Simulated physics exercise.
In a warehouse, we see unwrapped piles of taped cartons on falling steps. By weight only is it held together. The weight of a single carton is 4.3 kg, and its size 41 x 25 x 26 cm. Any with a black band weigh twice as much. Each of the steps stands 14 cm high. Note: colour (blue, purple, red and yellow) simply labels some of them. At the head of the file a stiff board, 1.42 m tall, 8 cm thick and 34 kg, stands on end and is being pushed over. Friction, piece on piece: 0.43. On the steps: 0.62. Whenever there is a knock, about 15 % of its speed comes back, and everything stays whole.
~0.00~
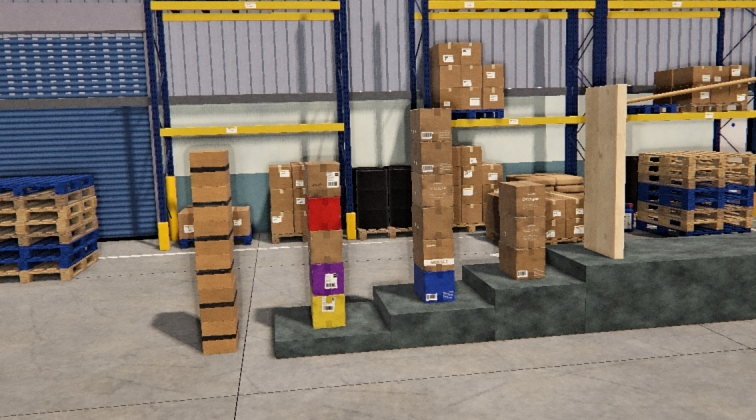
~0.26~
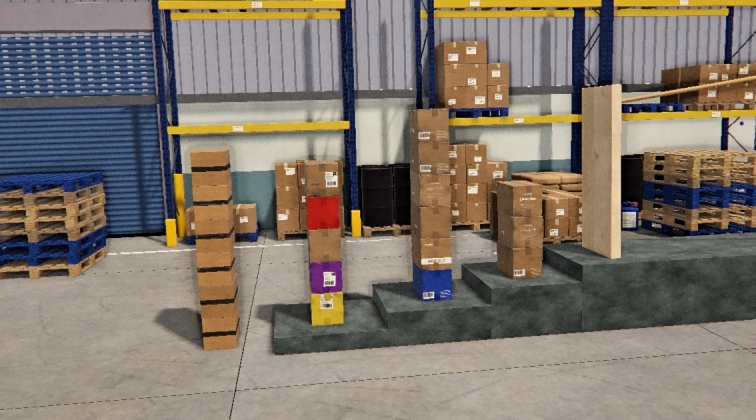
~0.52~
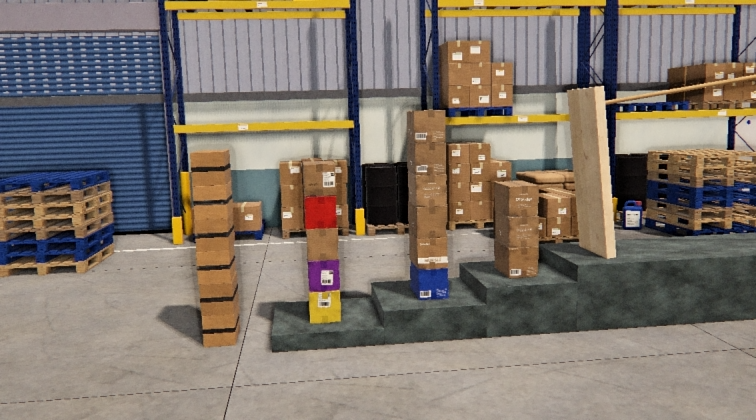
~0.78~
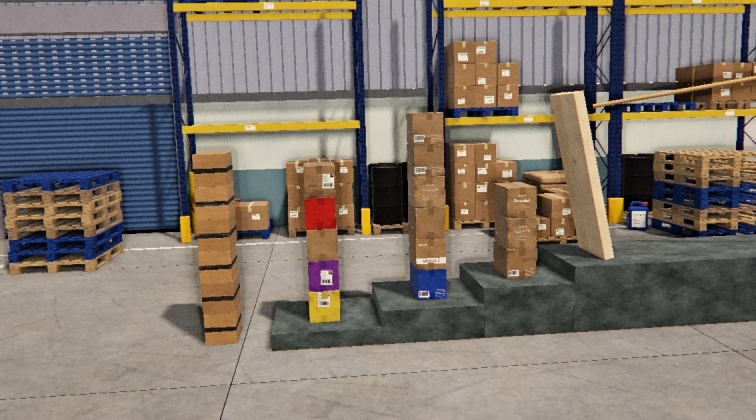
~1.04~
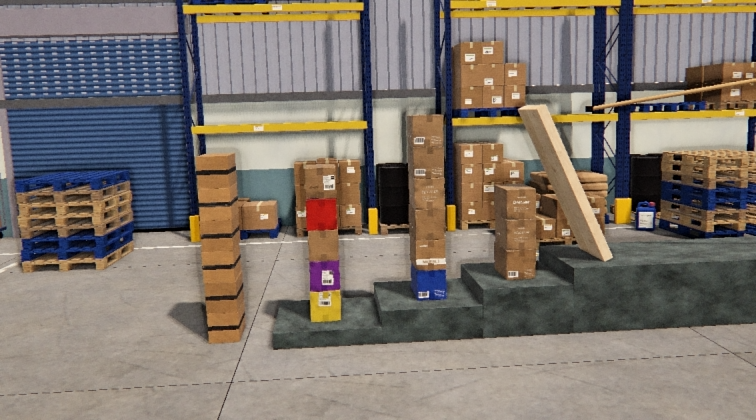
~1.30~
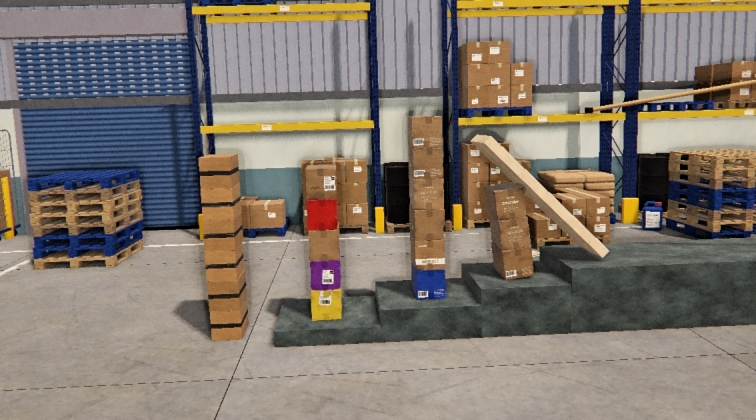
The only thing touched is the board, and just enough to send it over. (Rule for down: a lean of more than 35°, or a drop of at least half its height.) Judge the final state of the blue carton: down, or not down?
Not down.
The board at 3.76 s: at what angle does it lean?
Roughly 80° off upright.
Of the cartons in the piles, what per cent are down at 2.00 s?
35 %.
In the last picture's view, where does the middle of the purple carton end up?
Near (289, 304).
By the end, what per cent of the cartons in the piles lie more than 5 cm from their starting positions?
The answer is 90 percent.
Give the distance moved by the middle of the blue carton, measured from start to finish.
About 5 cm from where it started.
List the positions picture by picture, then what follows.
In the first frame (places mark the middle of the side facing us; the camera moves round a little), pole end 7 cm short, board 0° from upright; blue carton (440, 287); red carton (325, 214); purple carton (328, 280); the rest undisturbed.
In the second frame, pole end 22 mm in, board 1° from upright; blue carton (437, 285).
In the third frame, pole end 12 cm in, board 6° from upright; blue carton (434, 284); the rest undisturbed.
In the fourth frame, pole end (591, 107) 15 cm in, stopped, board 12° from upright; blue carton (432, 285); the rest undisturbed.
In the fifth frame, pole end (592, 109) 15 cm in, stopped, board 25° from upright; blue carton (432, 285); the rest undisturbed.
In the sixth frame, pole end (591, 110) 15 cm in, stopped, board 45° from upright; blue carton (431, 285); red carton (322, 215); purple carton (325, 276); steepest lean 7°, the carton at (511, 205); 3 disturbed, none down.
After 2.00 s, board 80° from upright; 7 of the 20 cartons down; blue carton shifted 40 mm.
After 3.76 s, board 80° from upright; 12 of the 20 cartons down; blue carton shifted 40 mm; purple carton on its side.
At rest (5.2 s), board 80° from upright; 18 of the 20 cartons down; blue carton shifted 40 mm; purple carton on its side; red carton 66 cm lower. As the last picture would show them, middles, blue carton near (424, 279), purple carton near (289, 304).
